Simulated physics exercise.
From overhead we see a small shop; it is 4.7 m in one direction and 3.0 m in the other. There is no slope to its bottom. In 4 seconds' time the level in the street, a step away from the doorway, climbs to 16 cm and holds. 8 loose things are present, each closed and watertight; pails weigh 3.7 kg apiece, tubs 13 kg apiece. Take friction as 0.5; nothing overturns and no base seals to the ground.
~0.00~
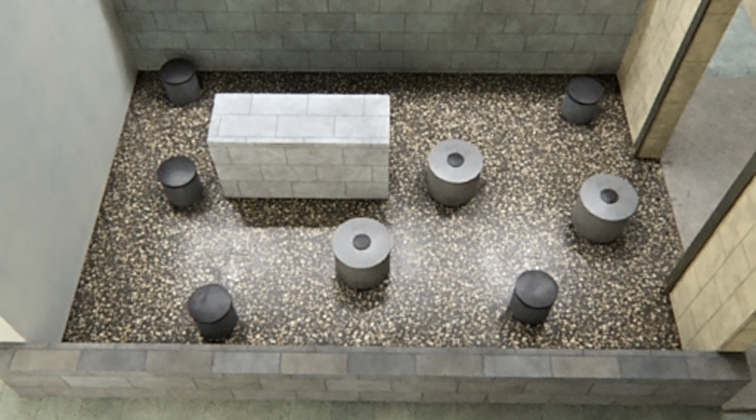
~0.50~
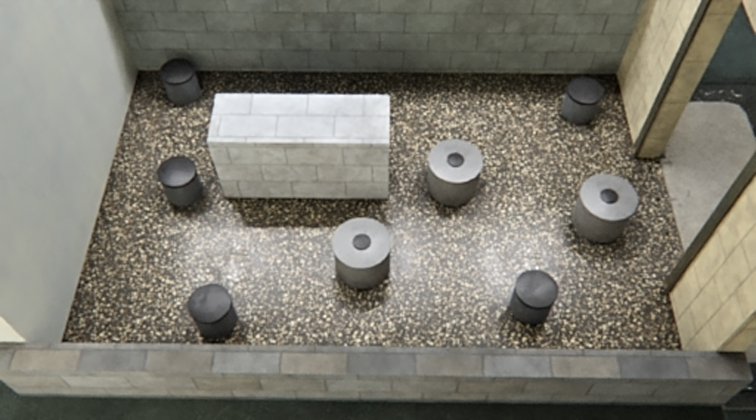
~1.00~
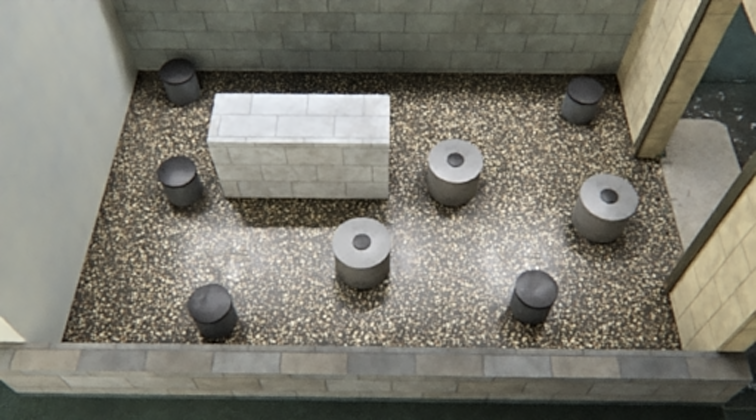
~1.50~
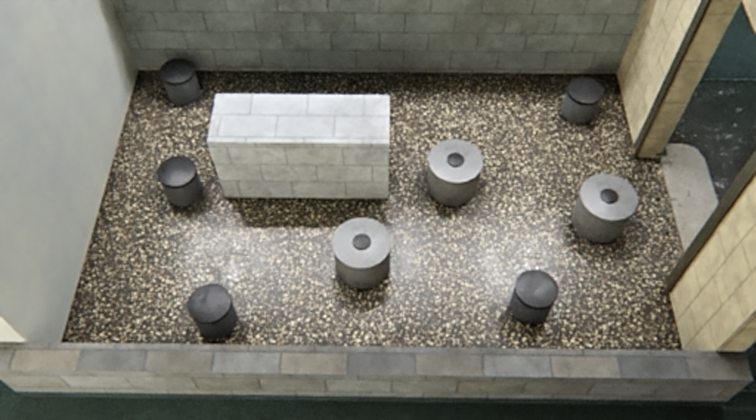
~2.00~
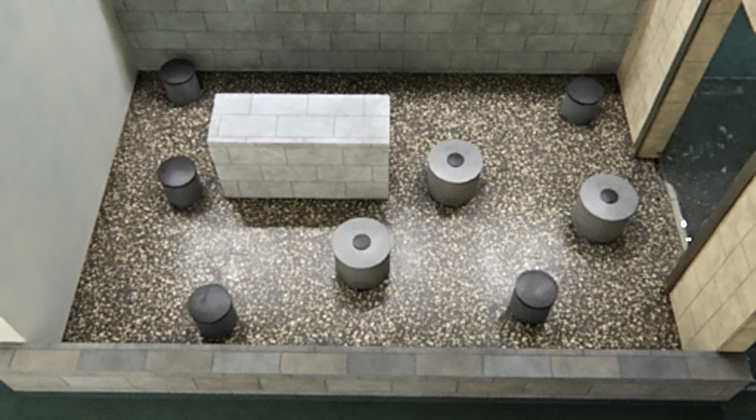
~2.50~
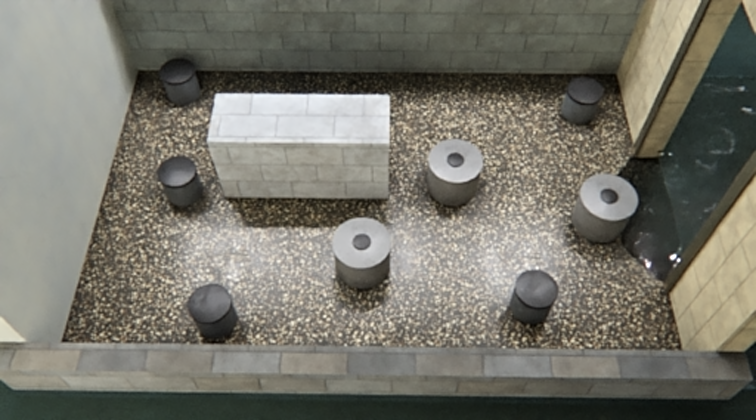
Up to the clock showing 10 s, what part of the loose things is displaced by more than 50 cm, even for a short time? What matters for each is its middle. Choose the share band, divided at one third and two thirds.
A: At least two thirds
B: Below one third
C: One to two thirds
The answer is C.
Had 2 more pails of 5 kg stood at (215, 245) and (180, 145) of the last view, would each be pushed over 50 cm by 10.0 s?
Taking them in order, the first is below the threshold and the second is below the threshold.
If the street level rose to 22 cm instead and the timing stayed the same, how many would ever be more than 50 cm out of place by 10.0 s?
So the tally would be 6.
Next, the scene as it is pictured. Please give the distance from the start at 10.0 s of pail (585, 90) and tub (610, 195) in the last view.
They've ended up 0 cm and 150 cm away, in that order.
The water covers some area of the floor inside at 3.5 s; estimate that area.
Some 1.5 m2 of it.
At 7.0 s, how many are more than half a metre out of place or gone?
Count then: 2.
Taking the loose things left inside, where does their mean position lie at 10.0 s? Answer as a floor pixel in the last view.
I'd say about (314, 218) in the last view.
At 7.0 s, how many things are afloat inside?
That would be 1 of them.
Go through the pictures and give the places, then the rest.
In the first picture, a pail at (537, 288) rests on the ground; a tub at (609, 197), on the bottom; water covers 0.0 m2; 0 of 8 have shifted.
In the second picture, a pail at (537, 288), on the bottom; a tub at (609, 197) rests on the ground; 0.0 m2 under water; 0 of 8 have shifted.
In the third picture, a pail at (537, 288) rests on the ground; a tub at (609, 197), on the bottom; water covers 0.0 m2; 0 of 8 have shifted.
In the fourth picture, a pail at (537, 288), on the bottom; a tub at (609, 197) rests on the ground; water covers 0.0 m2; 0 of 8 have shifted.
In the fifth picture, a pail at (537, 288), on the bottom; a tub at (609, 197) rests on the ground; 0.0 m2 under water; 0 of 8 have shifted.
In the sixth picture, a pail at (537, 288), on the bottom; a tub at (609, 197), on the bottom; 0.2 m2 under water; 0 of 8 have shifted.
After 3.5 s 0 of 8 are over 50 cm from their spots; 0 afloat.
After 4.5 s 0 of 8 are over 50 cm from their spots; 0 afloat.
After 7.0 s 2 of 8 are over 50 cm from their spots; 1 afloat.
After 10.0 s 4 of 8 are over 50 cm from their spots, and 4 have been at some point; 4 afloat.
